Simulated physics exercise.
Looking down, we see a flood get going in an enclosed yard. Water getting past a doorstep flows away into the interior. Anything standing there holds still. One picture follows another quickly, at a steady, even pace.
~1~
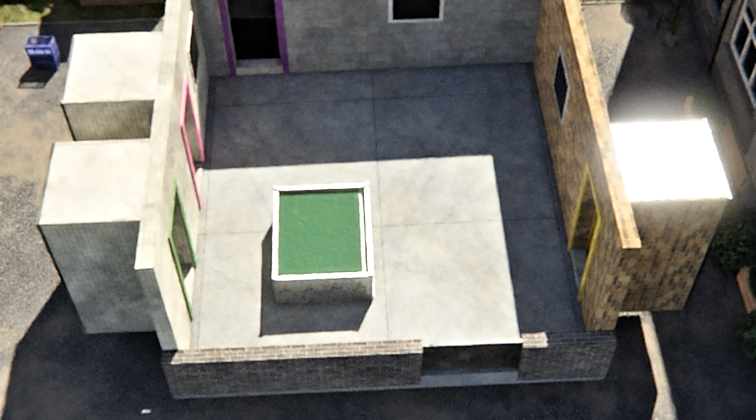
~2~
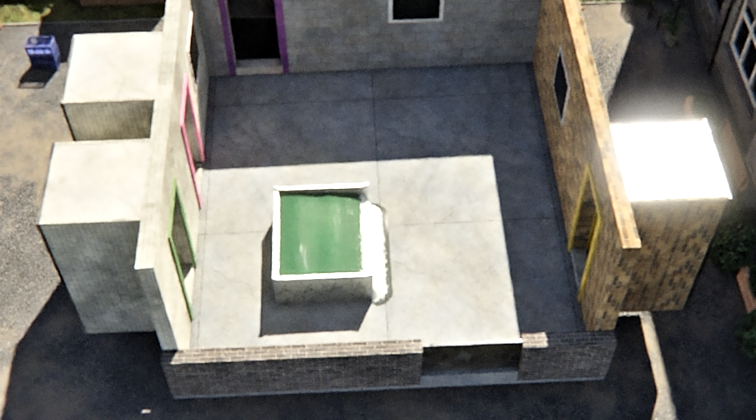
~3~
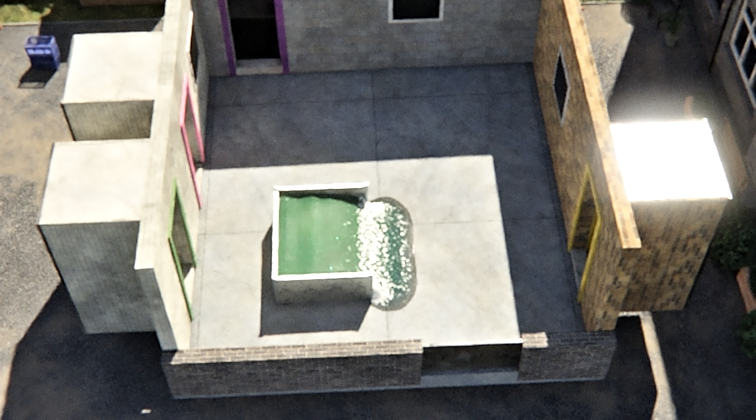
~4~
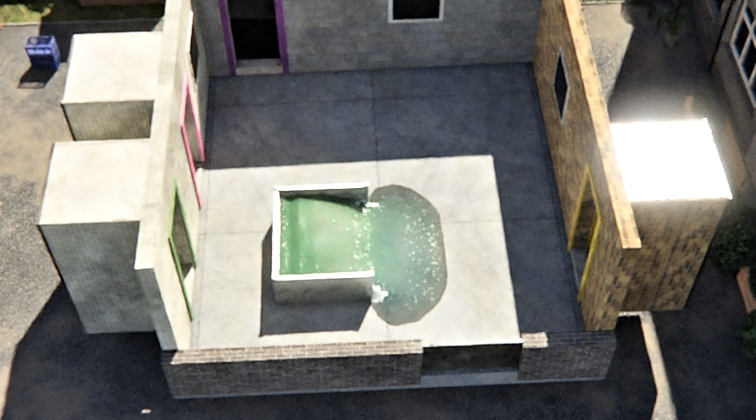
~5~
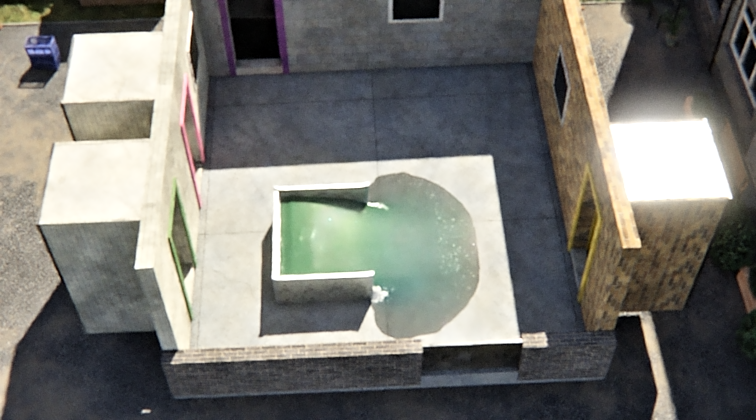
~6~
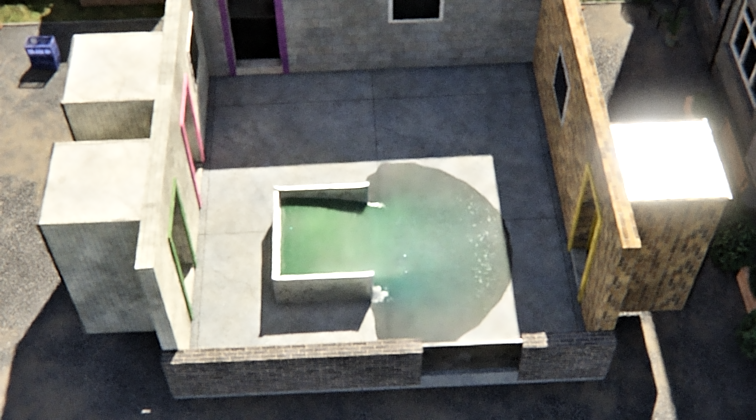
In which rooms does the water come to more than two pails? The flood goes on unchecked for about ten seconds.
Behind the pink door, two pails or fewer; behind the yellow door, more than two pails; behind the purple door, two pails or fewer; behind the green door, two pails or fewer.
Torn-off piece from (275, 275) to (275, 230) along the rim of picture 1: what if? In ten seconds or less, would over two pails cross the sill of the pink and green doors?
Put simply, the pink door falls below the limit; the green door overflows.
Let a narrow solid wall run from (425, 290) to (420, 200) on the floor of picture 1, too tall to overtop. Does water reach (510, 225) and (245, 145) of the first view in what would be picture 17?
As listed: Clear, not flooded.
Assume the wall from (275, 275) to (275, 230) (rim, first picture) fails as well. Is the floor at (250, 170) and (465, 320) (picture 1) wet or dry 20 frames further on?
Soaked, Soaked.
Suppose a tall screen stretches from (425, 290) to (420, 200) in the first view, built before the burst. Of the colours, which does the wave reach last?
In my view it's the door marked pink.
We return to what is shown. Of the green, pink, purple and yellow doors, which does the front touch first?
Looks like the yellow door.
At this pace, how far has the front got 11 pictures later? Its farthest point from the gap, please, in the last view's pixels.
My guess is roughly (534, 102).
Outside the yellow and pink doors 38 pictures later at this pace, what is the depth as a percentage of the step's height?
Roughly 40 % and 0 %, respectively.
A moment on, water covers 35 % of the floor; the pink door not reached, the yellow door under two buckets in, the purple door not reached, the green door not reached.
Next, water covers 40 % of the floor; the pink door not reached, the yellow door over two buckets in, the purple door not reached, the green door not reached.
Then, water covers 45 % of the floor; the pink door not reached, the yellow door far over two buckets in, the purple door not reached, the green door not reached.
Later, water covers 70 % of the floor; the pink door not reached, the yellow door far over two buckets in, the purple door wet at the sill, nothing in, the green door not reached.
In the end, water covers 90 % of the floor; the pink door under two buckets in, the yellow door far over two buckets in, the purple door wet at the sill, nothing in, the green door wet at the sill, nothing in.
